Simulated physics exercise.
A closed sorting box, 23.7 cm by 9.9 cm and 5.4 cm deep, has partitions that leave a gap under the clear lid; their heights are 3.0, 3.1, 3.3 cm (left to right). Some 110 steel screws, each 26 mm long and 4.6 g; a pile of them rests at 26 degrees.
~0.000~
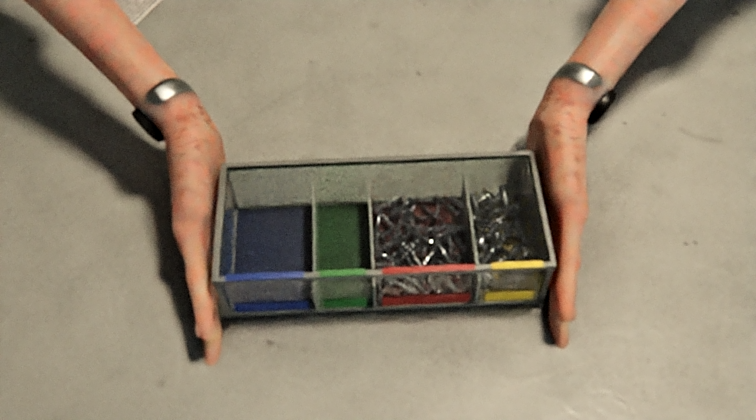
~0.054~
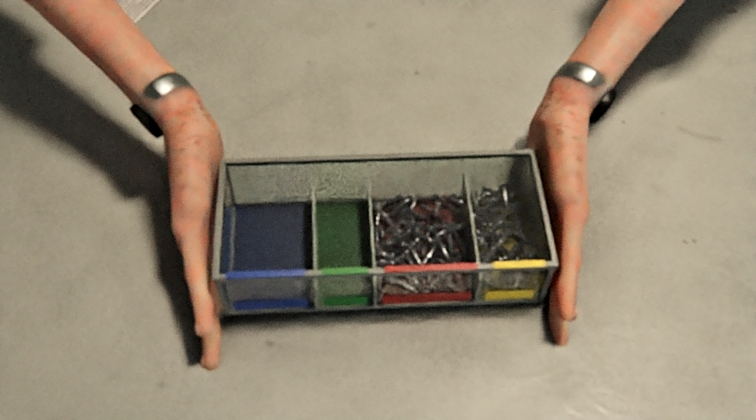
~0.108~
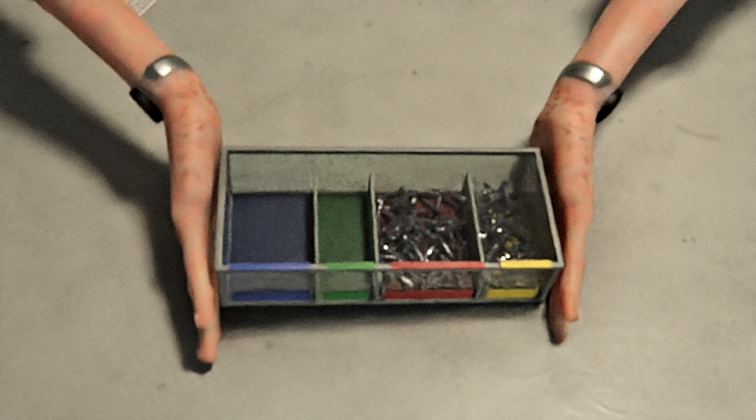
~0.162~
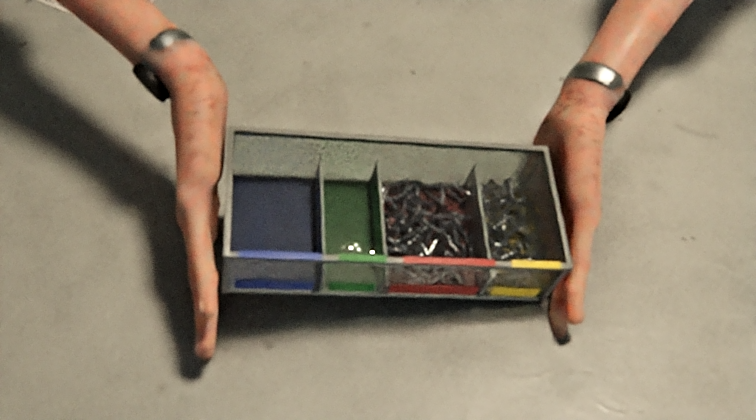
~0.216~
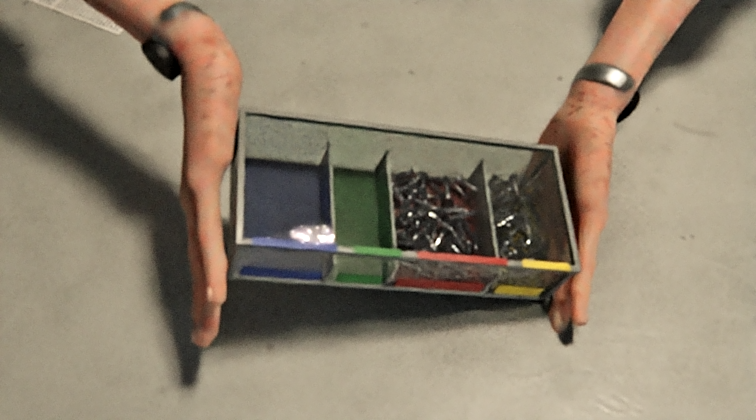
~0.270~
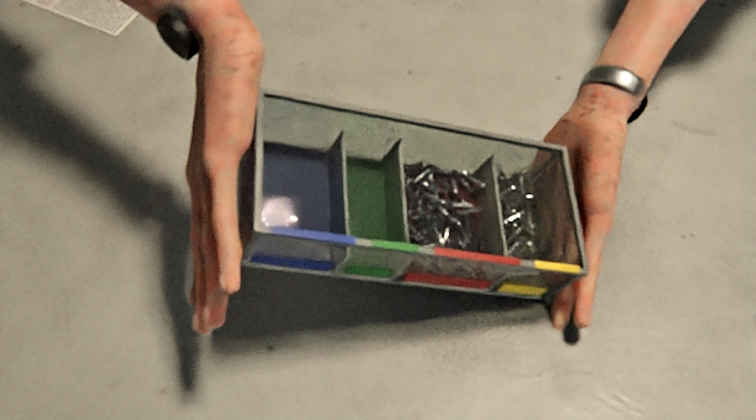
Clear-lidded box of small metal pieces in red and yellow compartments being tilted by two hands, its left side rising.
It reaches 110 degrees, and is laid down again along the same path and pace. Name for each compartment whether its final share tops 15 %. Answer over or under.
Red compartment: Over; blue compartment: Under; green compartment: Under; yellow compartment: Over.
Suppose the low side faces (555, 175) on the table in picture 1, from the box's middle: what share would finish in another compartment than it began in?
About 25 per cent.
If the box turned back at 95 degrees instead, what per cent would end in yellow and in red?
Yellow 70, red 30.
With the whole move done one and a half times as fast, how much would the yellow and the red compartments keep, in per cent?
Then: Yellow 80; red 20.
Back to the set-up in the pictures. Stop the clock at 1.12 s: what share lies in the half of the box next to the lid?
Roughly 60 per cent.
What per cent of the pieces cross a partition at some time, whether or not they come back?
About 30 per cent.
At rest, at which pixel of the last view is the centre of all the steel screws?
Around (502, 254).
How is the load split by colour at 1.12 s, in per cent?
Red 35, blue 0, green 0, yellow 65.
After 1.12 s, tilt 109 degrees; red 35 %, yellow 65 %.
After 1.69 s, tilt 48 degrees; red 25 %, yellow 75 %.
After 2.32 s, tilt 0 degrees; red 25 %, yellow 75 %.
In the end, at 2.6 s, red 25 %, blue 0 %, green 0 %, yellow 75 %.
